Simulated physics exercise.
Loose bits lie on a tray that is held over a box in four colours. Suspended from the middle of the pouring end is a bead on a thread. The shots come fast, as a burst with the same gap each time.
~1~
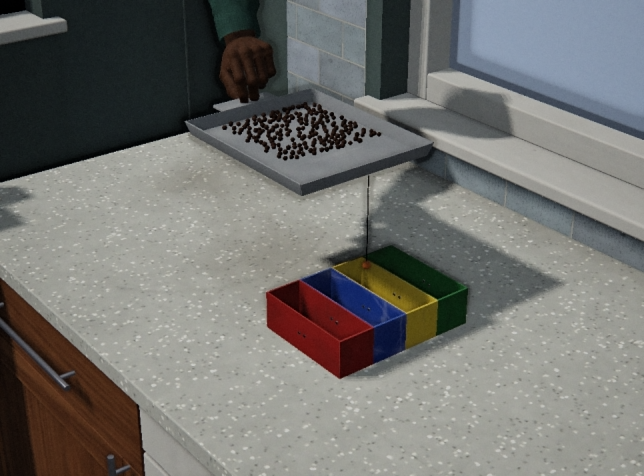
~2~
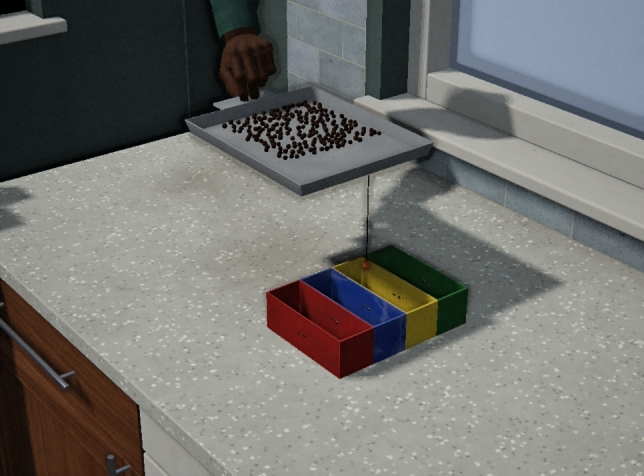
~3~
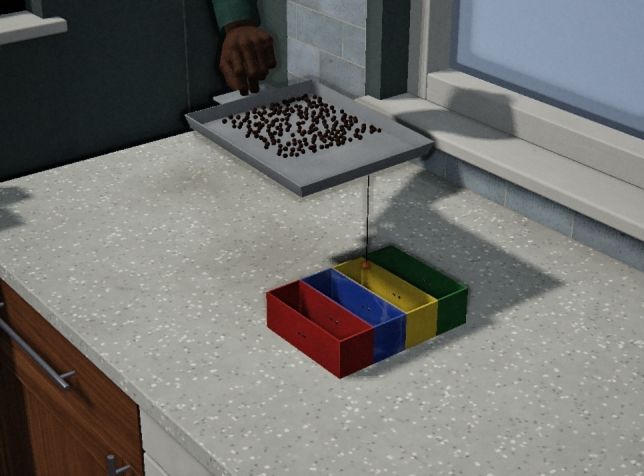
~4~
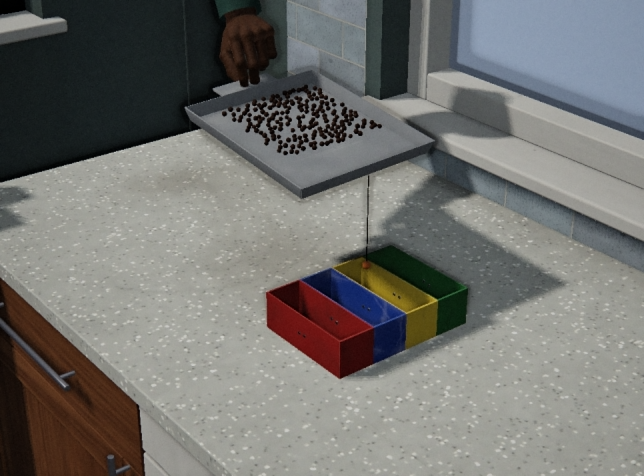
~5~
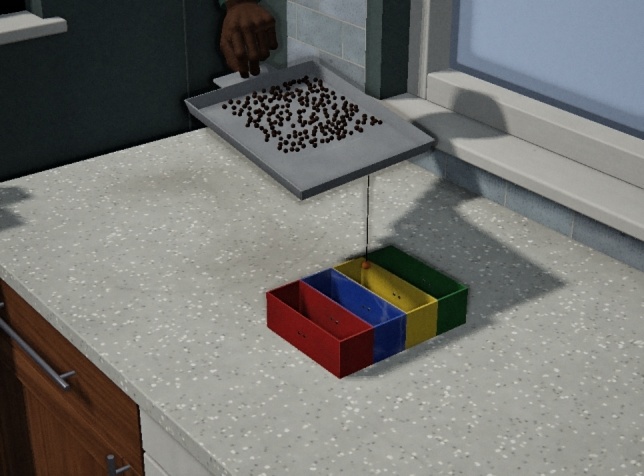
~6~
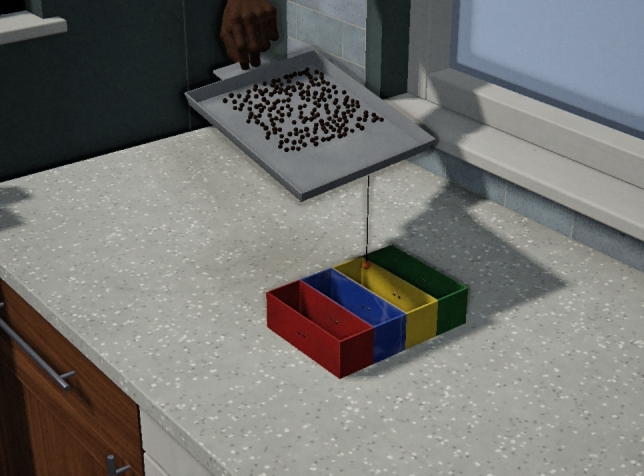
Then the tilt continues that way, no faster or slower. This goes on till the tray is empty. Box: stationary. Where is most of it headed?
Mostly to the red cell.
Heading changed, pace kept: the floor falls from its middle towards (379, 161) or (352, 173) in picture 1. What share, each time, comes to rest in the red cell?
First case about 0 percent; second case about 20 percent.
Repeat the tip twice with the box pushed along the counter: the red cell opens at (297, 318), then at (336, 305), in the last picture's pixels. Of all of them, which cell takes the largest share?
Try 1: The blue one. Try 2: That red cell.
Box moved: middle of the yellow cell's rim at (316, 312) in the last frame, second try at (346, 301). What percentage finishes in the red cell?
Trial 1 about 0 %, trial 2 about 0 %.
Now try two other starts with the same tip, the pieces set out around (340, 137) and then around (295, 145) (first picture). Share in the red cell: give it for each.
You'd get near 60 percent first and near 80 percent after that.
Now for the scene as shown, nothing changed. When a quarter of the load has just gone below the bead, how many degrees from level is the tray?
Near 80 degrees.
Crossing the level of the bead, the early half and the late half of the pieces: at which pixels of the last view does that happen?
Earlier half at (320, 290), later half at (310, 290).
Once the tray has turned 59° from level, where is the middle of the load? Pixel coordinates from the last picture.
I'd mark it close to (324, 193).
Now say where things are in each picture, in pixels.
The first frame shows corners of the pouring end near (302, 182) and (428, 142), level; middle of the load near (303, 128), allspice berries; bead on its thread near (367, 265); red cell near (356, 349); blue cell near (389, 335); yellow cell near (421, 321); green cell near (452, 308).
The second frame shows corners of the pouring end near (302, 182) and (428, 142), level; middle of the load near (303, 127).
The third frame shows corners of the pouring end near (302, 184) and (428, 141), tipped barely, lowest at the left corner; middle of the load near (303, 123).
The fourth frame shows corners of the pouring end near (302, 186) and (428, 140), tipped a little, lowest at the left corner; middle of the load near (303, 117).
The fifth frame shows corners of the pouring end near (302, 187) and (429, 139), tipped a little, lowest at the left corner; middle of the load near (304, 111).
The sixth frame shows corners of the pouring end near (302, 189) and (429, 138), tipped a little, lowest at the left corner; middle of the load near (305, 106); red cell near (356, 349); blue cell near (389, 335); yellow cell near (421, 321); green cell near (452, 308).
Shortly afterwards, tray tipped steeply; the bulk on the tray; a little in the red cell; only a few in the blue cell; only a few in the yellow cell; a little falling or outside the box.
Next, tray tipped right over; only a few on the tray; near two thirds in the red cell; near a quarter in the blue cell; only a few in the yellow cell; a little falling or outside the box.
Some moments later, tray tipped past a quarter turn; the bulk in the red cell; near a quarter in the blue cell; only a few in the yellow cell; a little falling or outside the box.
In the end, tray tipped past a quarter turn; the bulk in the red cell; near a quarter in the blue cell; only a few in the yellow cell; none at all in the green cell; a little outside the box.
